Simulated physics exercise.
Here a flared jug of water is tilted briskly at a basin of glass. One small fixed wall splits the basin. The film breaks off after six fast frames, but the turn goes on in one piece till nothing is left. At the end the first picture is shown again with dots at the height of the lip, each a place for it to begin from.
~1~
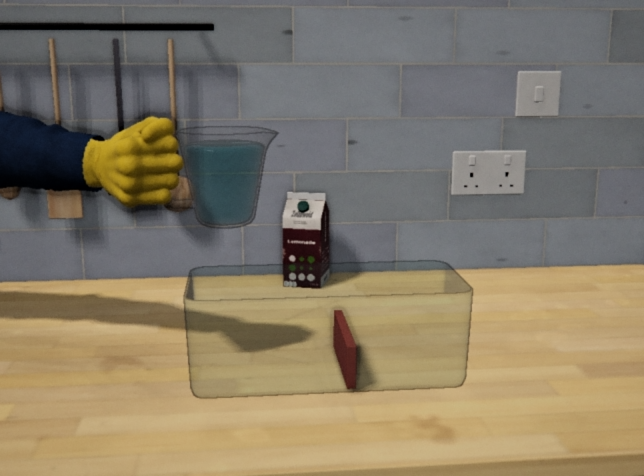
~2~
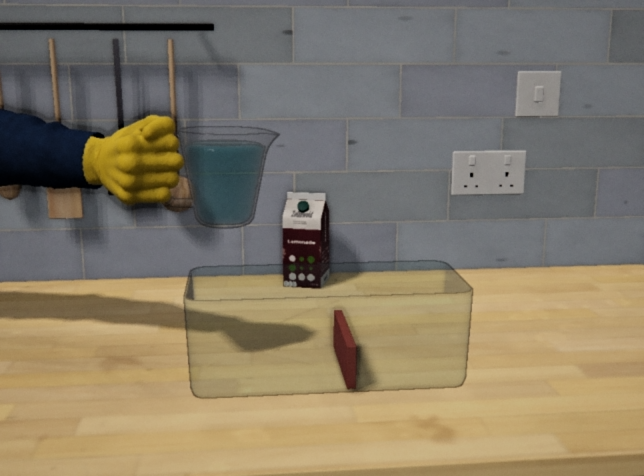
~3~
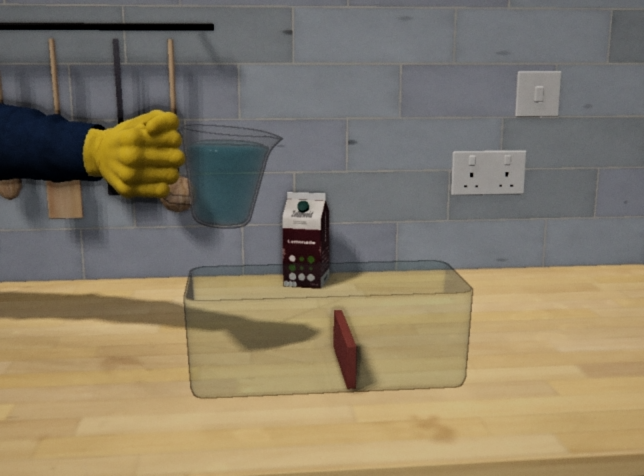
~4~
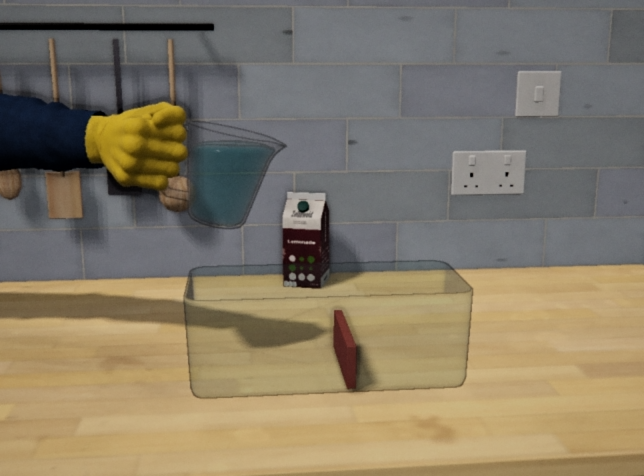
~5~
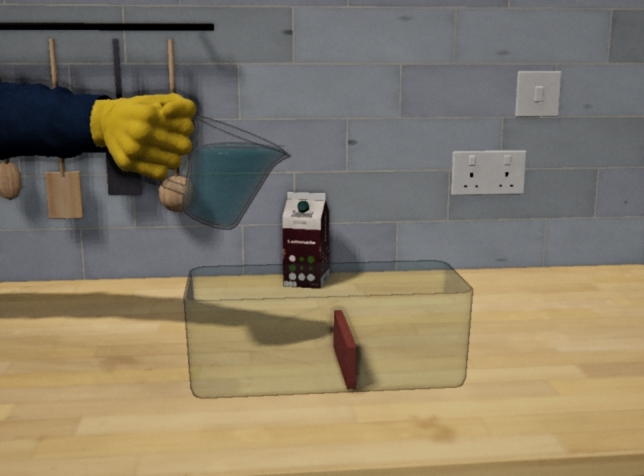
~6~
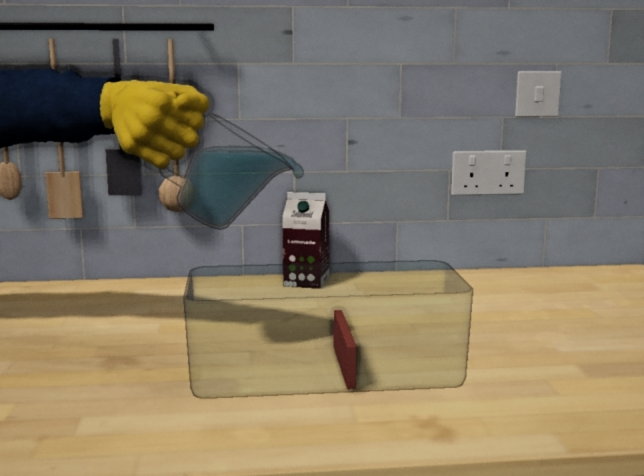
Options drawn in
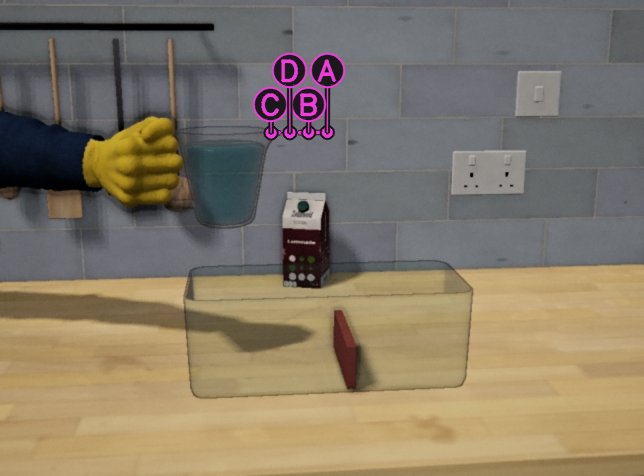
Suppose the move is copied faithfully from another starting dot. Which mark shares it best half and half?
Dot D does it best.
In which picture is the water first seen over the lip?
In picture 6.
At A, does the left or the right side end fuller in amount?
More ends on the right.
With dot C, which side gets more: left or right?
More ends on the left.
On the marked copy, A at (327, 132); B at (308, 132); C at (271, 132); D at (289, 132).
For dot A, about 4 % ends left of the wall and 96 % right of it.
For dot B, about 19 % ends left of the wall and 80 % right of it.
For dot C, about 86 % ends left of the wall and 13 % right of it.
For dot D, about 50 % ends left of the wall and 49 % right of it.
